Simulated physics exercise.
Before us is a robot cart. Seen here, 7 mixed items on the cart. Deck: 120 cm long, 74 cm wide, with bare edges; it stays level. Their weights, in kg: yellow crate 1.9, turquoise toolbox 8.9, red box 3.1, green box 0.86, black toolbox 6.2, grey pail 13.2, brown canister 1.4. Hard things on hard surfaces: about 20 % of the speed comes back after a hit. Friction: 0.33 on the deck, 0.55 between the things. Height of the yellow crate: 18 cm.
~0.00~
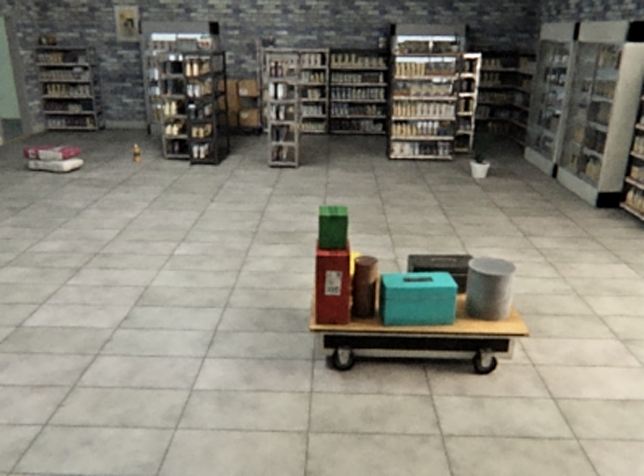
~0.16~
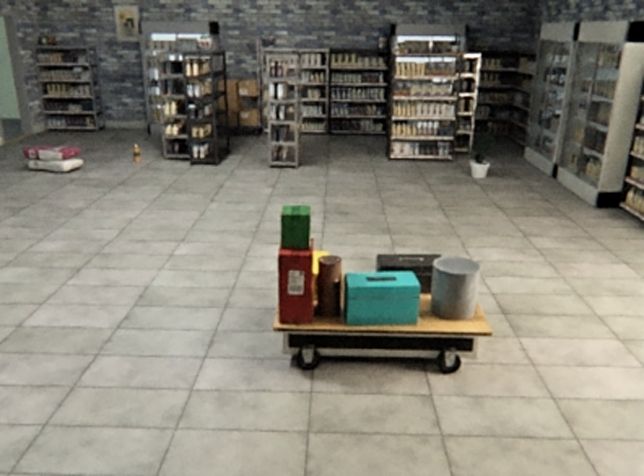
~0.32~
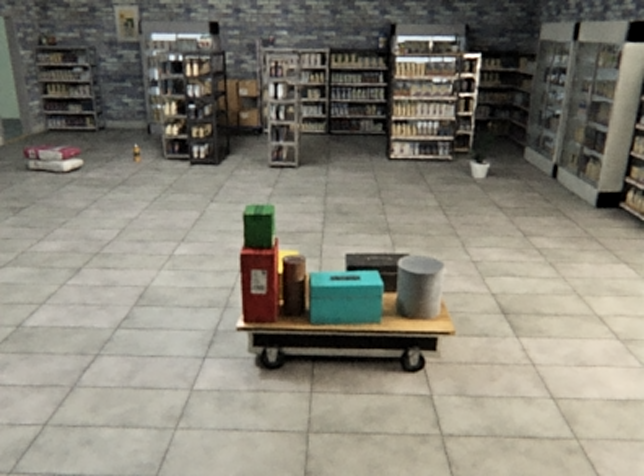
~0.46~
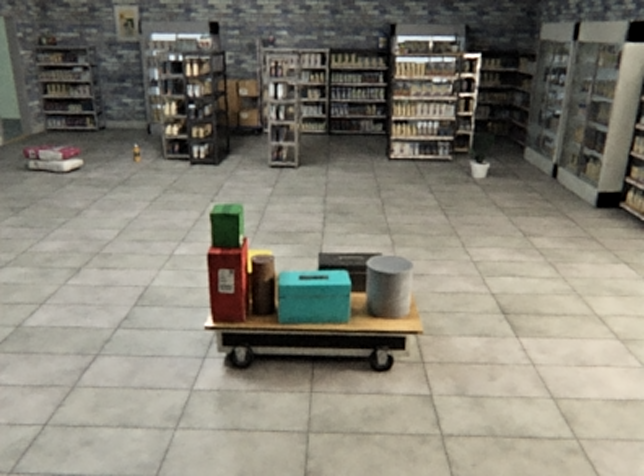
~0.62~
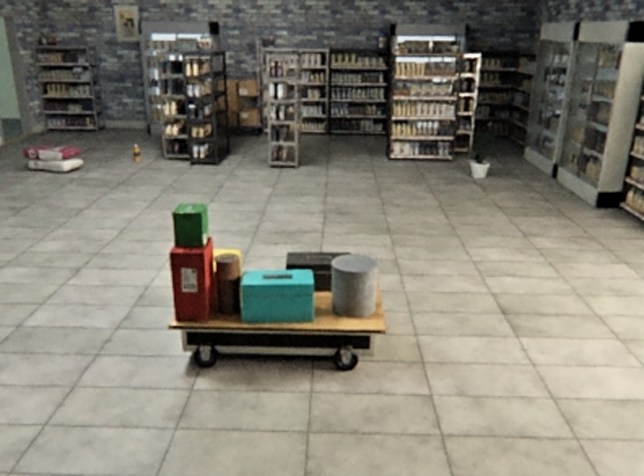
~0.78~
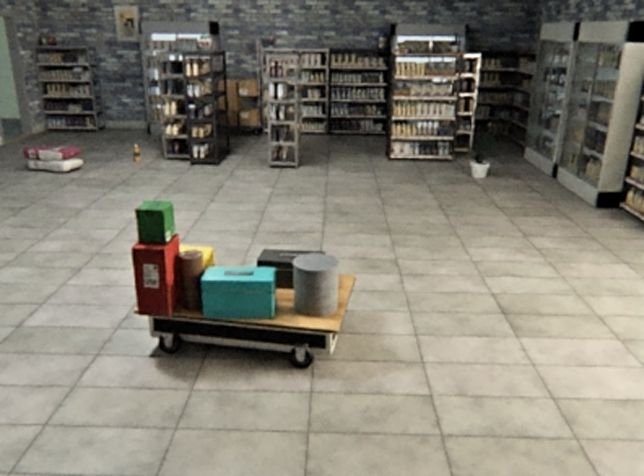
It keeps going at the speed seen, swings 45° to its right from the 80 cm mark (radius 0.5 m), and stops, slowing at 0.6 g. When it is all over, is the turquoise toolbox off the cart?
The turquoise toolbox comes off the cart.
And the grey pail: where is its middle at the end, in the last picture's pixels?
At about (213, 256).
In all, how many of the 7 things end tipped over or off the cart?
That comes to 5.
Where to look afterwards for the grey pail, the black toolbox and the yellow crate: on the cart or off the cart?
The grey pail ends on the cart; the black toolbox is still on the cart; the yellow crate finishes off the cart.
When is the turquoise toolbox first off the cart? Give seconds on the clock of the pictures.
At about 0.9 s.
After 0.98 s, 127 cm covered, turned 36°; turquoise toolbox, red box, green box and brown canister now off the cart; yellow crate moved 43 cm; black toolbox moved 5 cm.
After 1.28 s, 161 cm covered, turned 45°; yellow crate moved 47 cm; black toolbox moved 6 cm; grey pail moved 5 cm.
After 1.68 s, 164 cm covered, turned 45°, stopped; yellow crate now off the cart; black toolbox moved 14 cm; grey pail moved 14 cm.
In the end (2.3 s), off the cart, yellow crate, turquoise toolbox, red box, green box and brown canister; not toppled but over 10 cm from the start, black toolbox and grey pail. In the last view, turquoise toolbox near (132, 306).
